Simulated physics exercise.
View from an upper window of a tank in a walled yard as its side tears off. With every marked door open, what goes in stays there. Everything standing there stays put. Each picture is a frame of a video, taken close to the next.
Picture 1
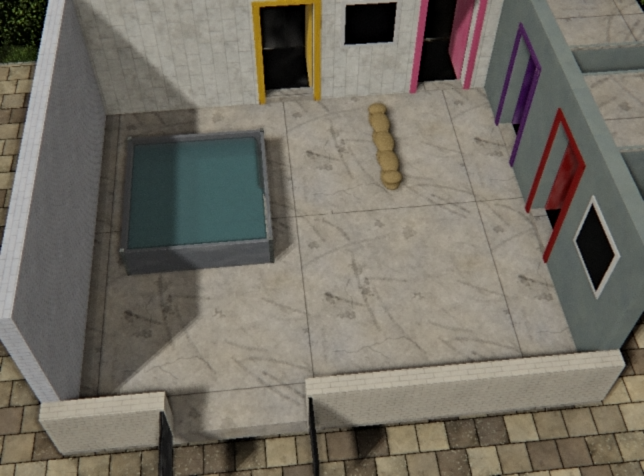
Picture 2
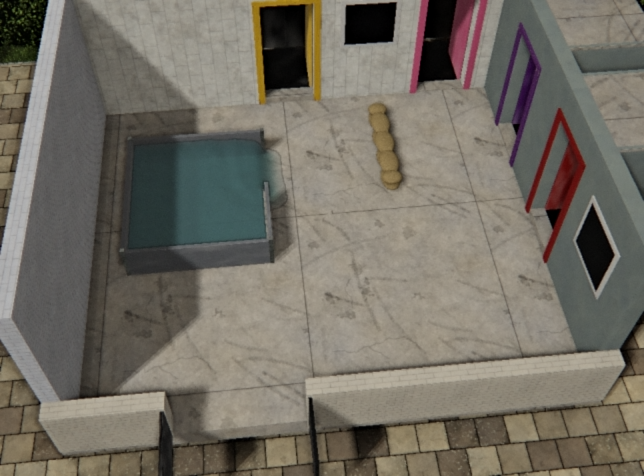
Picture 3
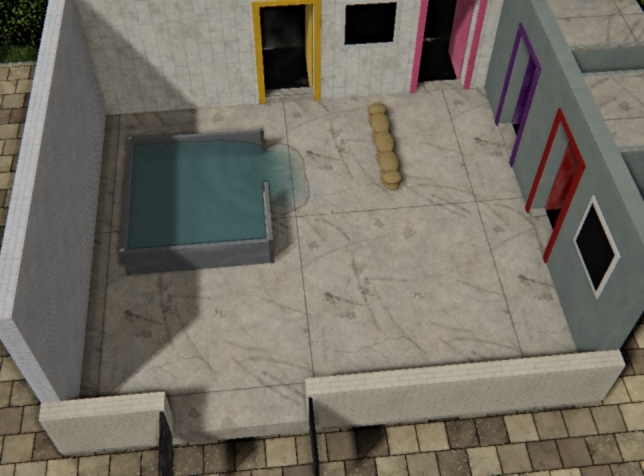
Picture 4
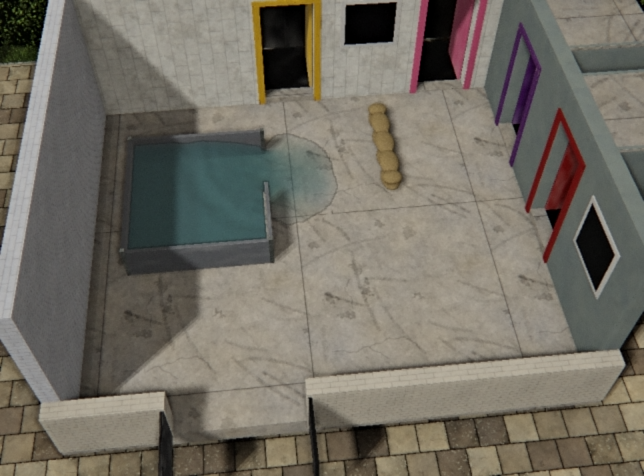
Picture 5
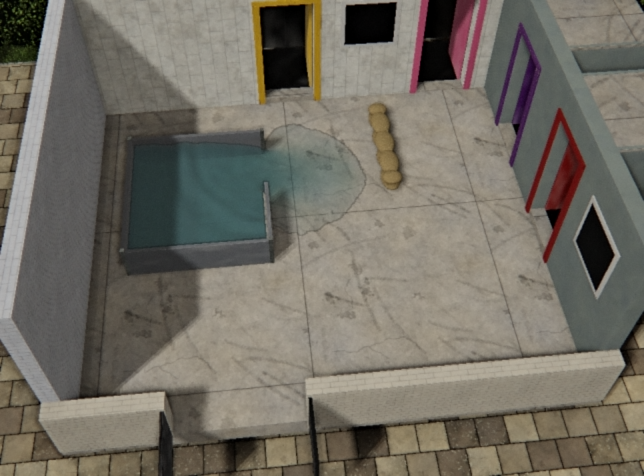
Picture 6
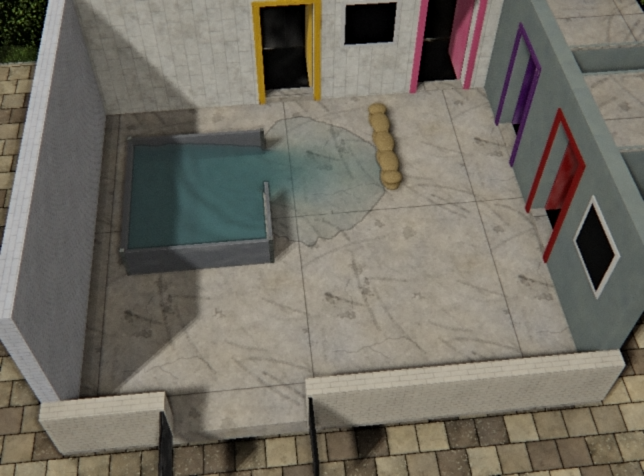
A square grey tank of blue-green water stands at the left of a pale marble-floored walled yard, seen from a high window by a camera that stays still. Yellow and pink doorways open in the back wall, purple and red ones on the right, and a row of tan sandbags lies right of the tank. The tank's right side opens, and water pours out, fanning rightward in a thin sheet up to the sandbags.
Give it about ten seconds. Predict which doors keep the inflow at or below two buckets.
The yellow door lets in little enough there; the red door lets in little enough there; the pink door lets in little enough there; the purple door lets in little enough there.
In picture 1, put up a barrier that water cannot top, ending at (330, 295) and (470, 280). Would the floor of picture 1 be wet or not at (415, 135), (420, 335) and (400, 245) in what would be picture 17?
In order: Untouched, untouched, soaked.
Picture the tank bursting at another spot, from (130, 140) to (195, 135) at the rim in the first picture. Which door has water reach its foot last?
The answer is the door marked red.
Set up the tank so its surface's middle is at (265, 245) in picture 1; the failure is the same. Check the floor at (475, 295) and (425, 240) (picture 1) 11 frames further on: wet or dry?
Hit, hit.
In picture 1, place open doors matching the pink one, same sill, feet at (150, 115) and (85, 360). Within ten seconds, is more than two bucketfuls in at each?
First: Gets beyond it. Second: Remains below.
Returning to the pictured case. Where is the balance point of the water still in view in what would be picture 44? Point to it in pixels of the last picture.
I'd point to (306, 209).
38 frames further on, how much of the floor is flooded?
Estimate: Some 70 in a hundred.
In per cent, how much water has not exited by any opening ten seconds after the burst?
Close to 98 in a hundred.
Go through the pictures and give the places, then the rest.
The first frame shows still water in the water tank at (197, 190).
In the second frame, water pours out at (263, 173) and has run to (277, 205).
In the third frame, the front is at (299, 203), out from the gap at (263, 174).
In the fourth frame, water pours out at (263, 174) and has run to (332, 187).
In the fifth frame, water pours out at (263, 174) and has run to (360, 179).
In the sixth frame, the front is at (383, 188), out from the gap at (263, 174).
A moment on, water covers 15 % of the floor; the yellow door wet at the sill, nothing in, the red door not reached, the pink door not reached, the purple door not reached.
Next, water covers 20 % of the floor; the yellow door wet at the sill, nothing in, the red door not reached, the pink door wet at the sill, nothing in, the purple door not reached.
Then, water covers 50 % of the floor; the yellow door under two buckets in, the red door wet at the sill, nothing in, the pink door wet at the sill, nothing in, the purple door wet at the sill, nothing in.
Later, water covers 70 % of the floor; the yellow door under two buckets in, the red door wet at the sill, nothing in, the pink door under two buckets in, the purple door wet at the sill, nothing in.
In the end, water covers 90 % of the floor; the yellow door under two buckets in, the red door wet at the sill, nothing in, the pink door under two buckets in, the purple door under two buckets in.
